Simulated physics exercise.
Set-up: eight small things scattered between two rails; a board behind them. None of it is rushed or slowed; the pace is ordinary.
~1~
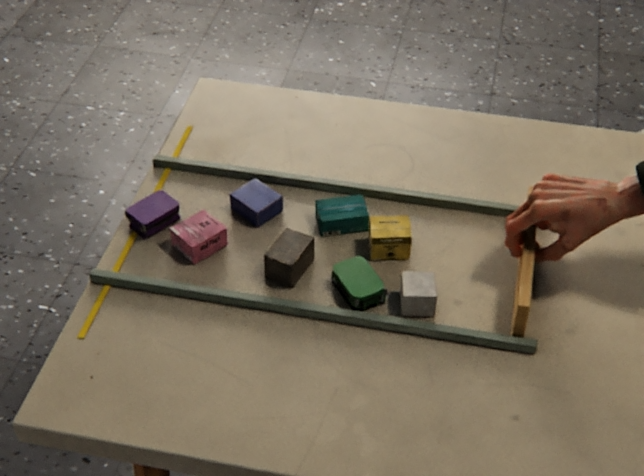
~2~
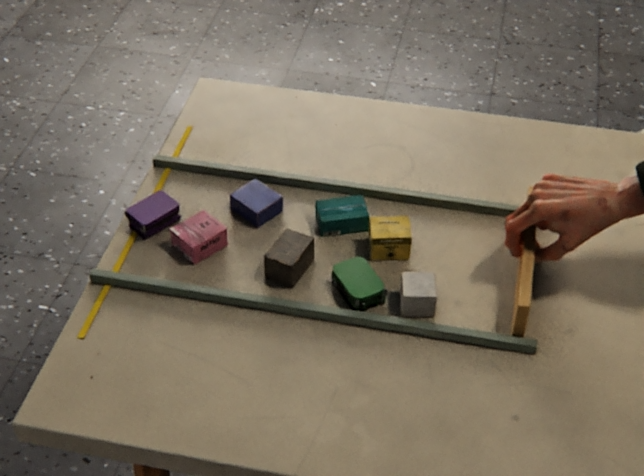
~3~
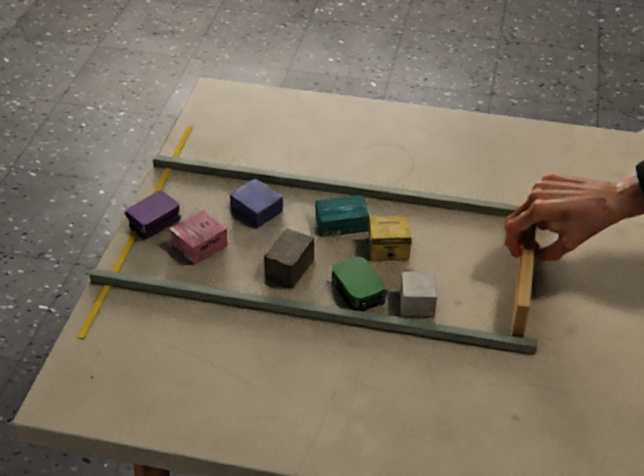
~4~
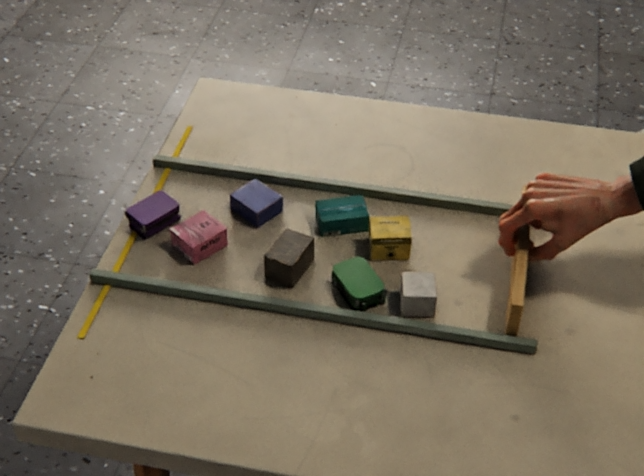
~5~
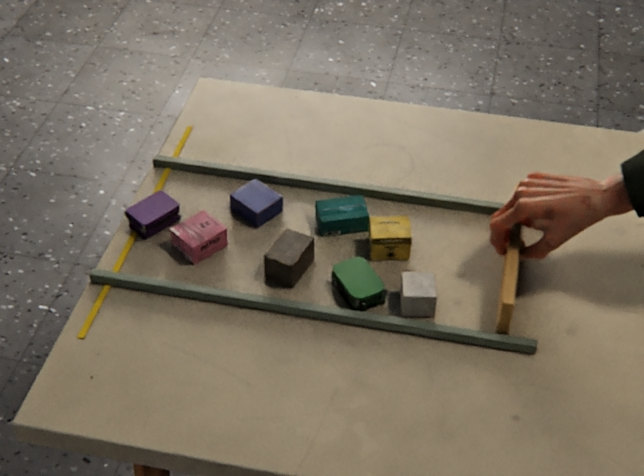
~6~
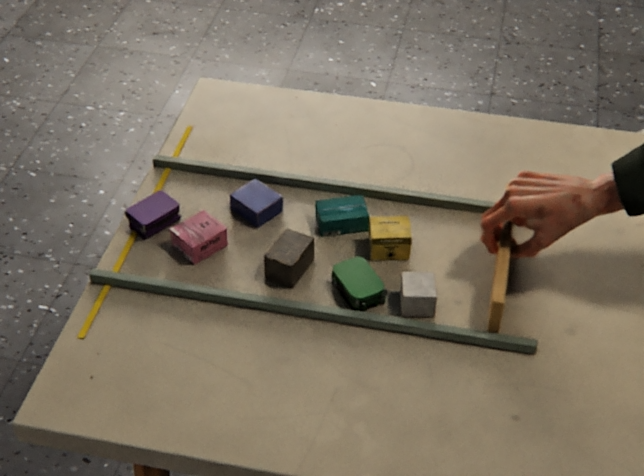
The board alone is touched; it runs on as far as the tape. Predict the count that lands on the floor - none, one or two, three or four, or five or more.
The count on the floor is five or more.
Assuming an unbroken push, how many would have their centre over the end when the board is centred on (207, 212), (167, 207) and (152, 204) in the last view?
First 2, then 5, finally 5.
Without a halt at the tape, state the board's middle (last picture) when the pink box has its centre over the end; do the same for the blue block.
Around (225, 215), then around (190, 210).
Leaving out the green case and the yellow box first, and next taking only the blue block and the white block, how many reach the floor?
That makes 5 fallen, then 4 fallen in the other try.
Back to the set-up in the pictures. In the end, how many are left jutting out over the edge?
2 is the number.
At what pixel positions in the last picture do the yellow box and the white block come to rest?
(124, 203) and (106, 245).
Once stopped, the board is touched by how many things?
The number is 2.
A little later, none off yet; purple case at rest near (154, 216); pink box at rest near (199, 237); blue block at rest near (257, 203).
When it is over, the number that fall off is five or more; down, green case, turquoise box, black block, blue block, pink box and purple case.
